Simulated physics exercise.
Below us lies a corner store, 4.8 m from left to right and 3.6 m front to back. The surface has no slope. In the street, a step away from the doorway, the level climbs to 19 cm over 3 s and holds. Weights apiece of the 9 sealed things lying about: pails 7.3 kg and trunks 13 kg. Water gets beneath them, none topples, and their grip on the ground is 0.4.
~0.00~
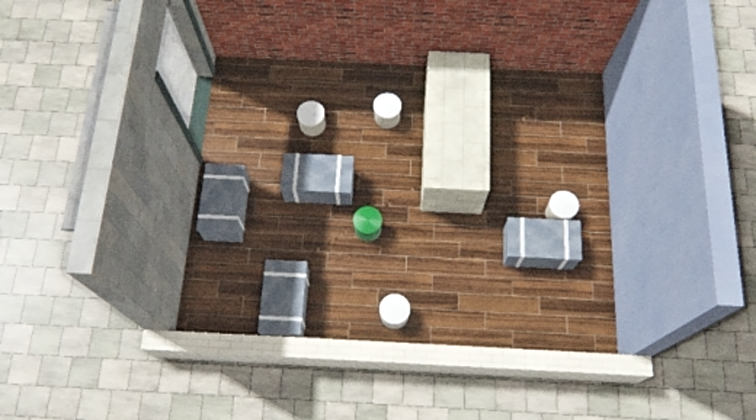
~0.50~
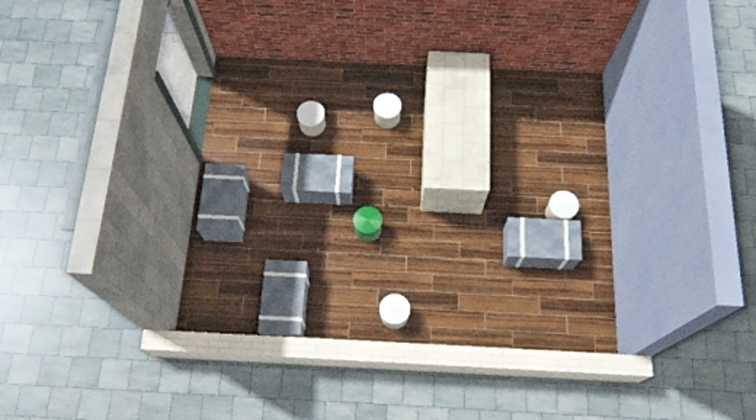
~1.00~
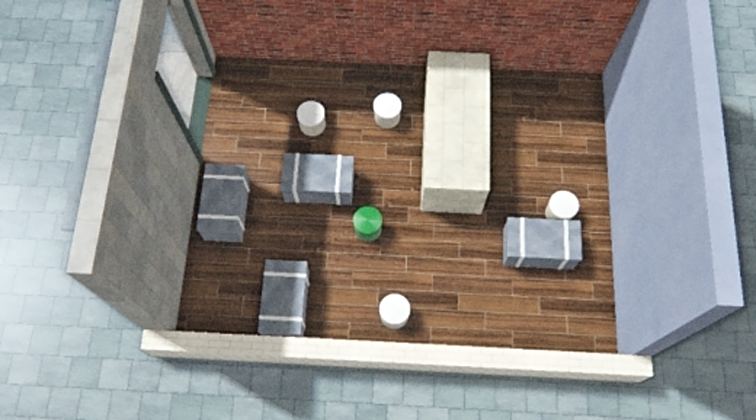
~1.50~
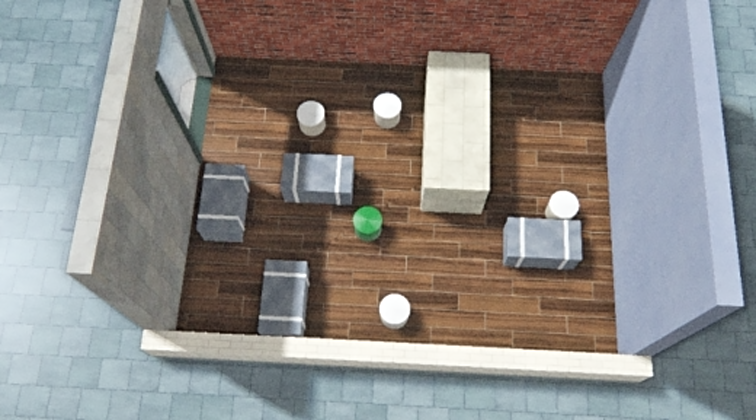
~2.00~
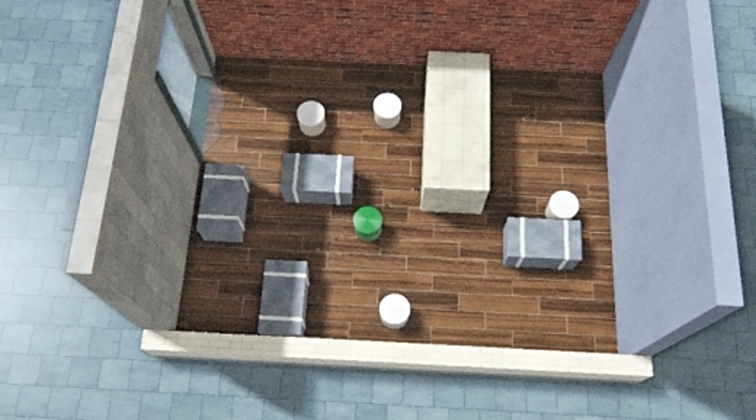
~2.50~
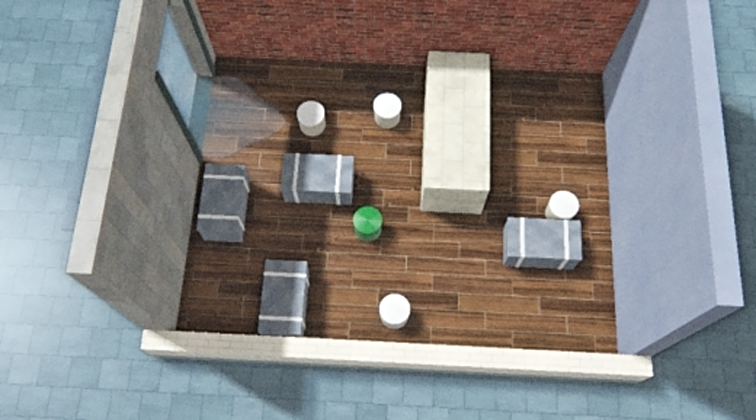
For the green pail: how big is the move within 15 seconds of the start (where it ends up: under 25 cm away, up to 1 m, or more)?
The green pail travels far.
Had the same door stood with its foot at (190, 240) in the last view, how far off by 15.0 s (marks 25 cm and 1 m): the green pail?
Then the green pail ends far away.
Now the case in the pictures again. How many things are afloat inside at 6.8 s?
I count 2.
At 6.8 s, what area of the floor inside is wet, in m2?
About 12 m2.
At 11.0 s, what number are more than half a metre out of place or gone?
By then 5.
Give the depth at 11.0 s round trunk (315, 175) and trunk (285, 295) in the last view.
About 8 and 8 cm.
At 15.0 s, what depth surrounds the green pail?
Roughly 9 cm.
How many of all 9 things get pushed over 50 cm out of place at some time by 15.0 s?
8 of them.
After 3.5 s the green pail is near (368, 220), 0.0 m from its start, aground; 0 afloat.
After 6.8 s the green pail is near (371, 246), 0.3 m from its start, aground; 2 afloat.
After 11.0 s the green pail is near (327, 320), 1.2 m from its start, afloat; 6 afloat.
After 15.0 s the green pail is near (218, 204), 1.7 m from its start, afloat; 7 afloat.
